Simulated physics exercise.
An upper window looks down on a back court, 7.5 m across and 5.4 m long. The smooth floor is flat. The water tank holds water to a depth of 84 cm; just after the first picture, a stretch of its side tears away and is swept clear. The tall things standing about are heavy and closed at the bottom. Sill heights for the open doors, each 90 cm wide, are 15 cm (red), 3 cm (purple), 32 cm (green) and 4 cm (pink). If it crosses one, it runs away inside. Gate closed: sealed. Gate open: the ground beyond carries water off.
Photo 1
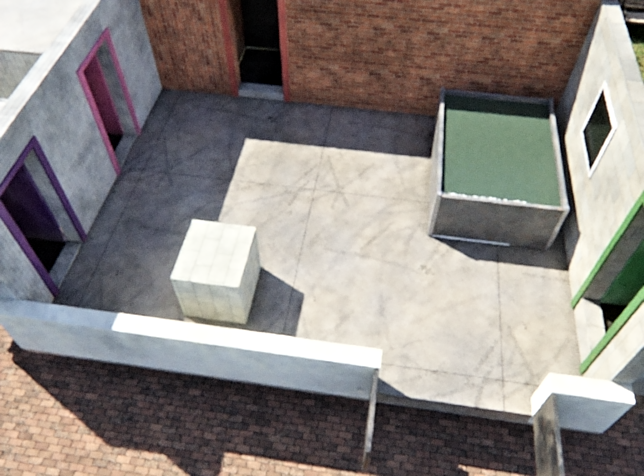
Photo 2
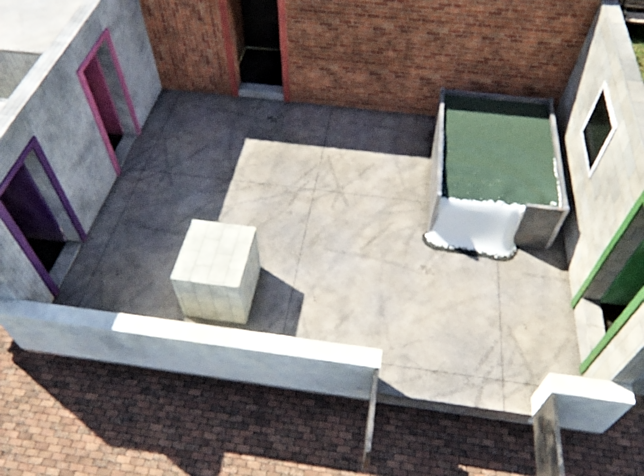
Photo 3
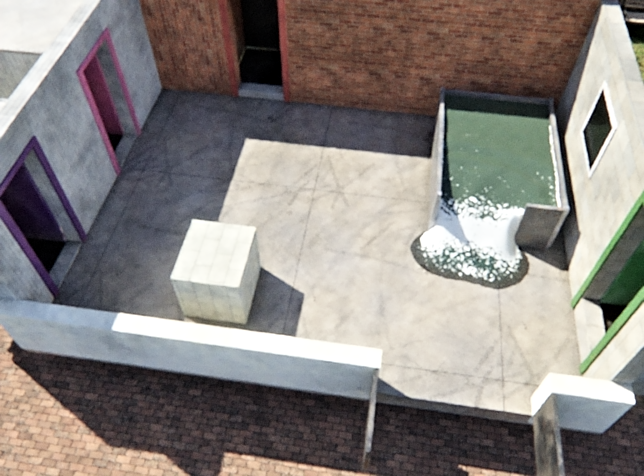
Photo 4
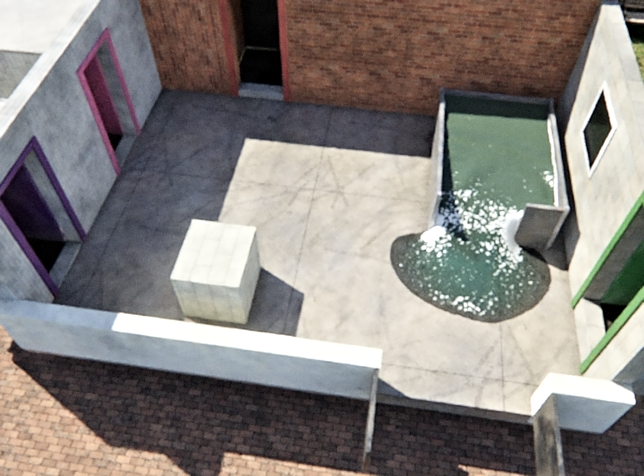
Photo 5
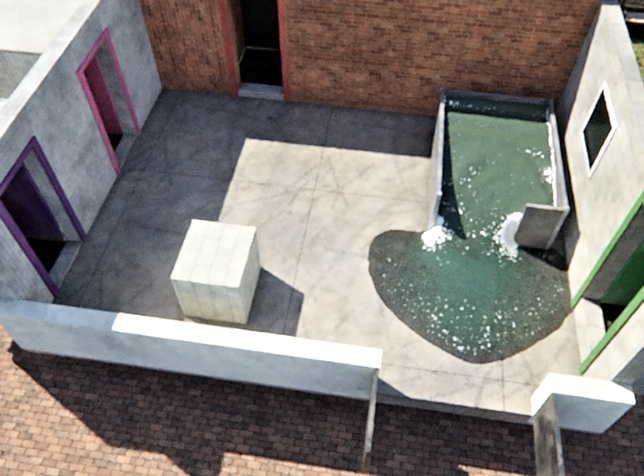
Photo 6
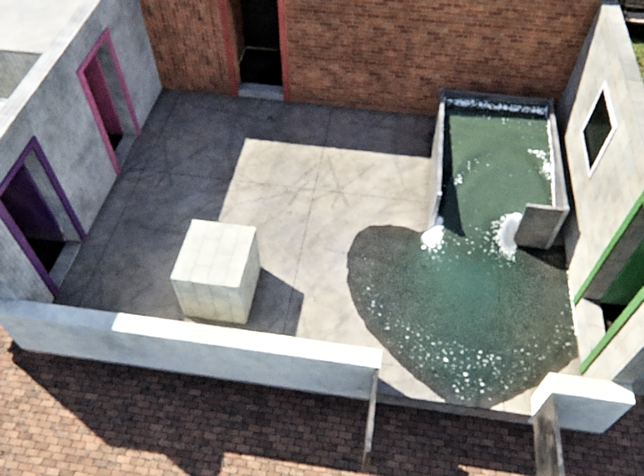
In a walled back court seen from above, a full tank of green water stands still at the right, near a pale block. Part of its front side gives way, and white, foaming water pours onto the dry floor. The dark pool fans out toward the front wall and right side.
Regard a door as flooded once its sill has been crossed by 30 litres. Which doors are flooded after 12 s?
As I see it, the red door will most likely respect the limit; the purple door will most likely bust the limit; the green door will most likely respect the limit; the pink door will most likely respect the limit.
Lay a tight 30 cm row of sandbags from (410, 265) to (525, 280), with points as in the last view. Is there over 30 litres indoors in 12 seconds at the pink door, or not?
Well, at pink the limit is broken.
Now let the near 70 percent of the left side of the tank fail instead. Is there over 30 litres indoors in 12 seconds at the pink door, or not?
Measured against that limit, the pink door goes beyond it.
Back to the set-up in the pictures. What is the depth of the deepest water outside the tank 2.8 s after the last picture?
Depth max: Approx. 26 cm.
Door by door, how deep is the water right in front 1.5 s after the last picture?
Depths in centimetres - red: 0, purple: 0, green: 20, pink: 0.
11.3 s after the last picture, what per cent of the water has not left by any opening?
36 %.
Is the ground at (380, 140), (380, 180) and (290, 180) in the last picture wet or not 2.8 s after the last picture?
Listed in sequence, the spots are bone dry, bone dry and bone dry.
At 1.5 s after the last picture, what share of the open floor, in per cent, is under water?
Roughly 30 percent.
Then, 0.7 s after the last picture water covers 25 % of the floor and is deepest (42 cm) near (457, 245); red door not reached, purple door not reached, green door 13 cm at the sill, 0 L in, pink door not reached.
Then, 1.5 s after the last picture water covers 30 % of the floor and is deepest (33 cm) near (583, 404); red door not reached, purple door not reached, green door 20 cm at the sill, 0 L in, pink door not reached.
Then, 2.8 s after the last picture water covers 40 % of the floor and is deepest (26 cm) near (40, 327); red door not reached, purple door 12 cm at the sill, 13 L in, green door 17 cm at the sill, 0 L in, pink door not reached.
Then, 6.3 s after the last picture water covers 70 % of the floor and is deepest (10 cm) near (457, 245); red door not reached, purple door 7 cm at the sill, 91 L in, green door 7 cm at the sill, 0 L in, pink door 3 cm at the sill, 0 L in.
Then, 11.3 s after the last picture water covers 90 % of the floor and is deepest (6 cm) near (381, 116); red door 4 cm at the sill, 0 L in, purple door 3 cm at the sill, 112 L in, green door 3 cm at the sill, 0 L in, pink door 2 cm at the sill, 0 L in.
